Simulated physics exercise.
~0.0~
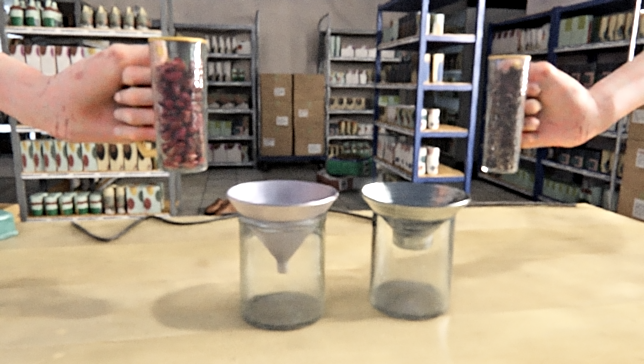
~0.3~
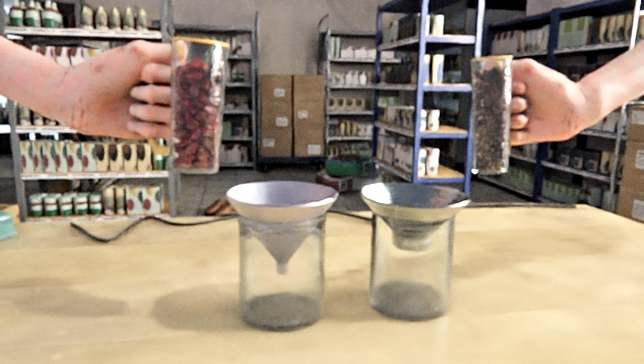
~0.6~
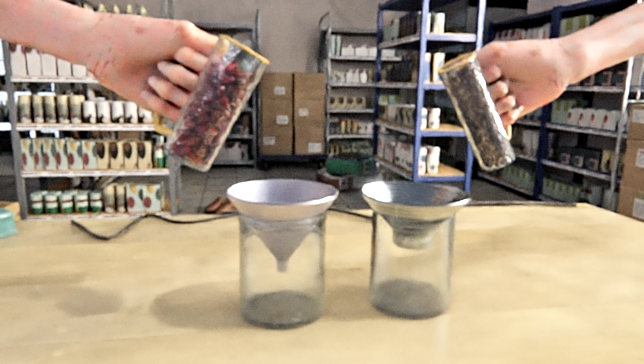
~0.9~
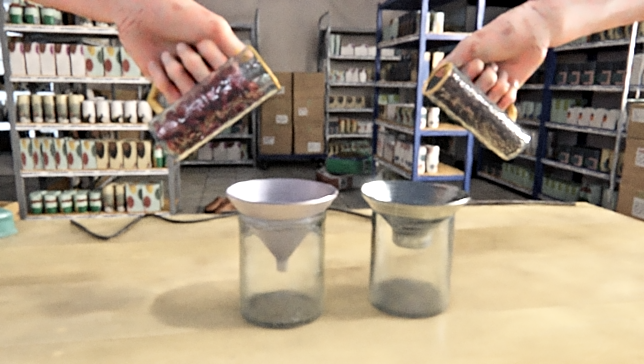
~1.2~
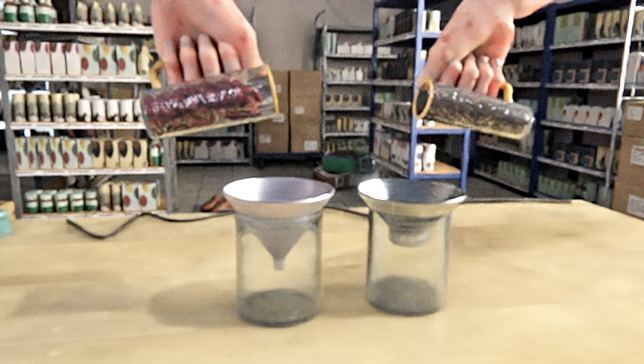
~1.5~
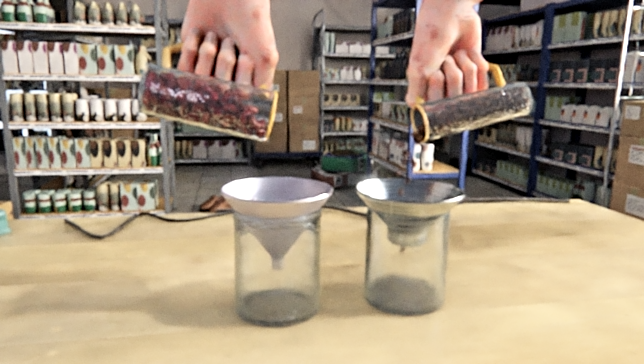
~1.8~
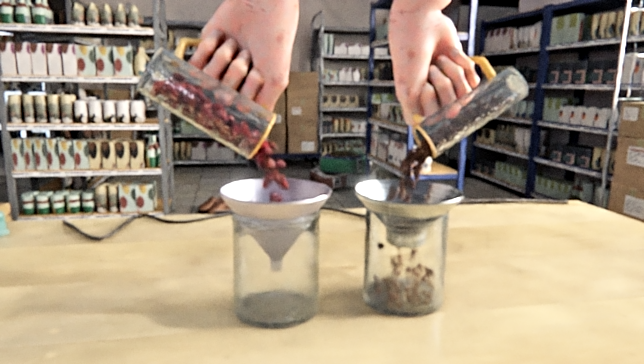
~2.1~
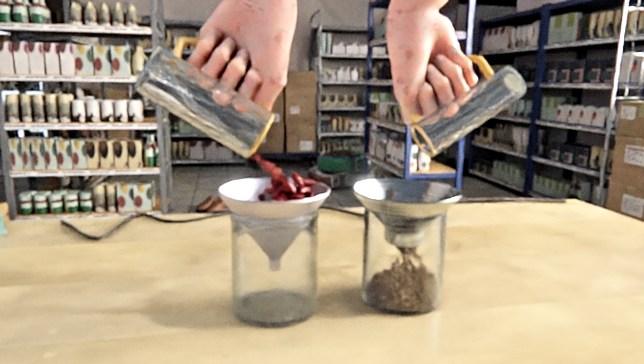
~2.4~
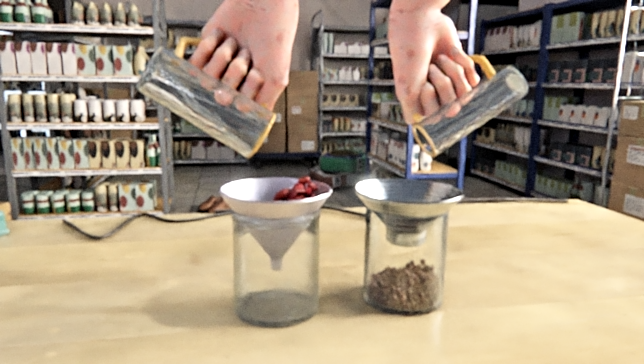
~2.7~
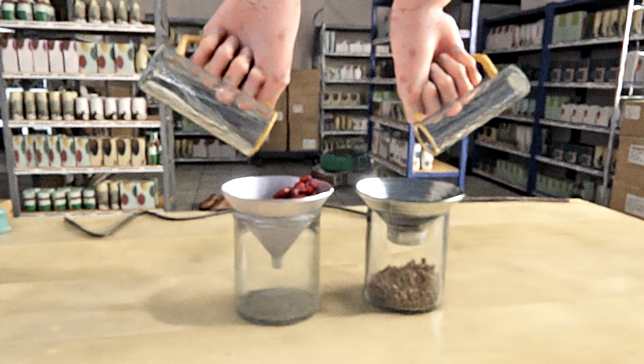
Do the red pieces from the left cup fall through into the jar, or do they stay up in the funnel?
They stay up in the left funnel and the jar below it gets none. The dark bits on the right all pass through into their jar.
